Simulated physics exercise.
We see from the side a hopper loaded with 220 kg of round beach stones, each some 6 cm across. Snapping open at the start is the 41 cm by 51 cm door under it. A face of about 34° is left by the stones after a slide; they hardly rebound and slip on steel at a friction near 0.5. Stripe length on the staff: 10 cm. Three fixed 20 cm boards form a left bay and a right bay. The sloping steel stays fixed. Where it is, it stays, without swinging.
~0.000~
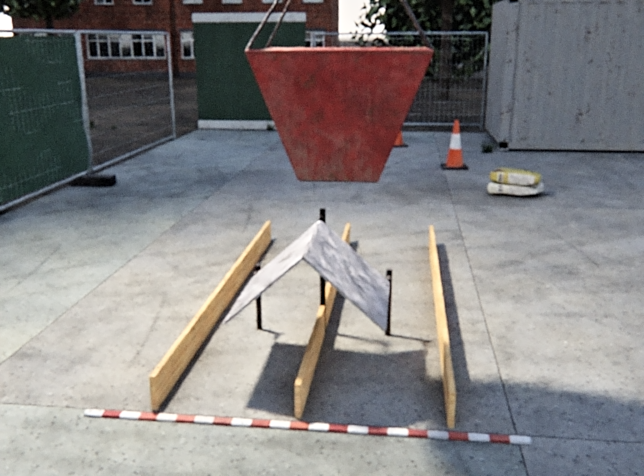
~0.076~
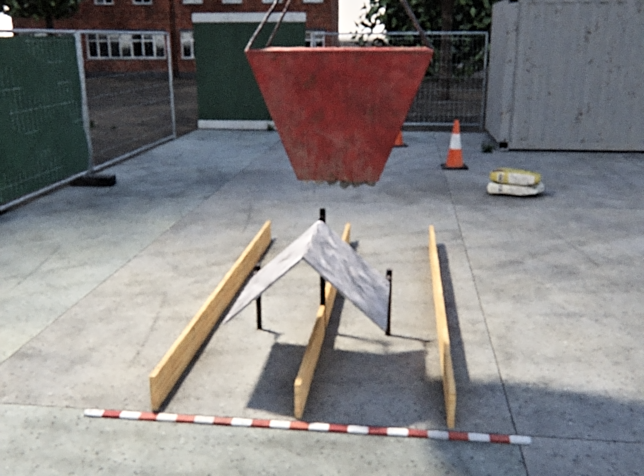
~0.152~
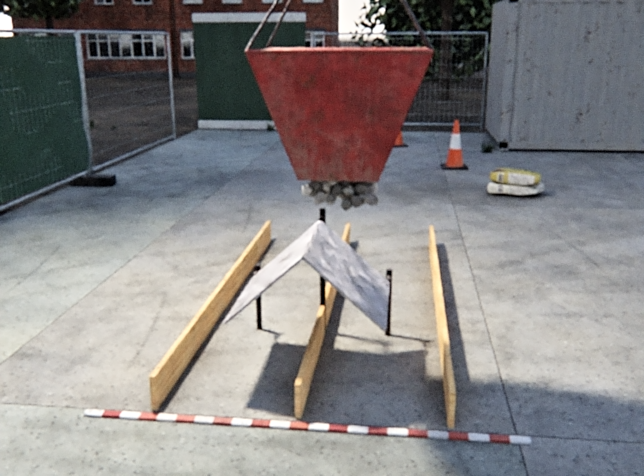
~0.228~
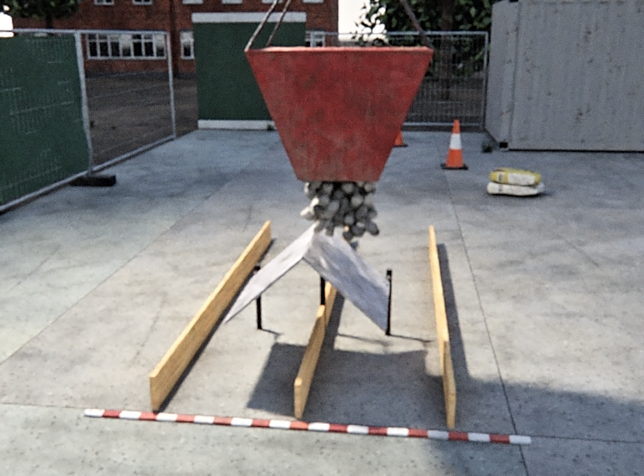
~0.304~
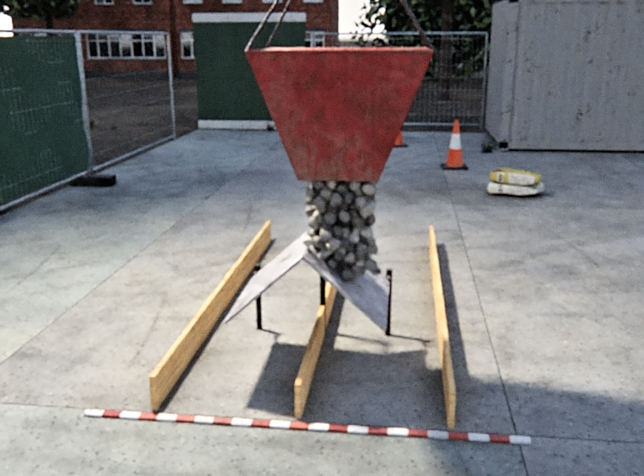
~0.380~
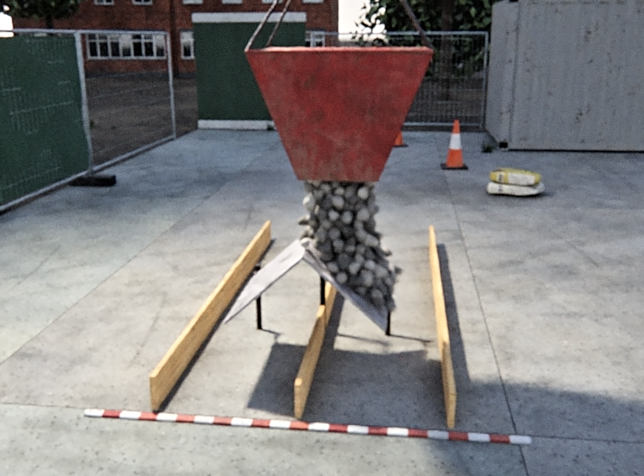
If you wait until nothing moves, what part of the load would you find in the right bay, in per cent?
I would find about 69 per cent there.
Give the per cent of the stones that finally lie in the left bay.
Near 5 percent, give or take.
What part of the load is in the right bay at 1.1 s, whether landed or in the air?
By then I'd say close to 70 per cent.
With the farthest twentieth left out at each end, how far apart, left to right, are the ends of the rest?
Width: Near 130 cm.
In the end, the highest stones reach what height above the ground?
Looks like they stop near 26 cm off the ground.
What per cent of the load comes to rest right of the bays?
Roughly 25 per cent.
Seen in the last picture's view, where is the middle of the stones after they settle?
(425, 363).
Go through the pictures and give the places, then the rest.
In the first picture, the outlet is at (338, 171); nothing has dropped yet.
In the second picture, the outlet is at (338, 171); 5 % is out.
In the third picture, the outlet is at (338, 171); 13 % is out, the lowest stones still above the boards at (343, 195), 106 cm up.
In the fourth picture, the outlet is at (338, 171); 26 % is out, the lowest stones still above the boards at (342, 225), 89 cm up.
In the fifth picture, the outlet is at (338, 171); 37 % is out, the lowest stones still above the boards at (356, 268), 66 cm up.
In the sixth picture, the outlet is at (338, 171); 52 % is out, the lowest stones still above the boards at (387, 296), 49 cm up.
After 0.7 s, 1 % in the hopper, 39 % on the steel, 1 % falling or lying in the left bay, 55 % falling or lying in the right bay, 5 % falling or lying right of the bays; the stones farthest right are at (501, 357).
After 1.1 s, 0 % in the hopper, 4 % on the steel, 3 % falling or lying in the left bay, 70 % falling or lying in the right bay, 23 % falling or lying right of the bays; the stones farthest right are at (609, 378).
After 1.7 s, 0 % in the hopper, 4 % falling or lying in the left bay, 69 % falling or lying in the right bay, 27 % falling or lying right of the bays.
After 2.6 s, 0 % in the hopper, 4 % falling or lying in the left bay, 69 % falling or lying in the right bay, 27 % falling or lying right of the bays.
After 4.5 s, 0 % in the hopper, 4 % in the left bay, 69 % in the right bay, 27 % right of the bays.
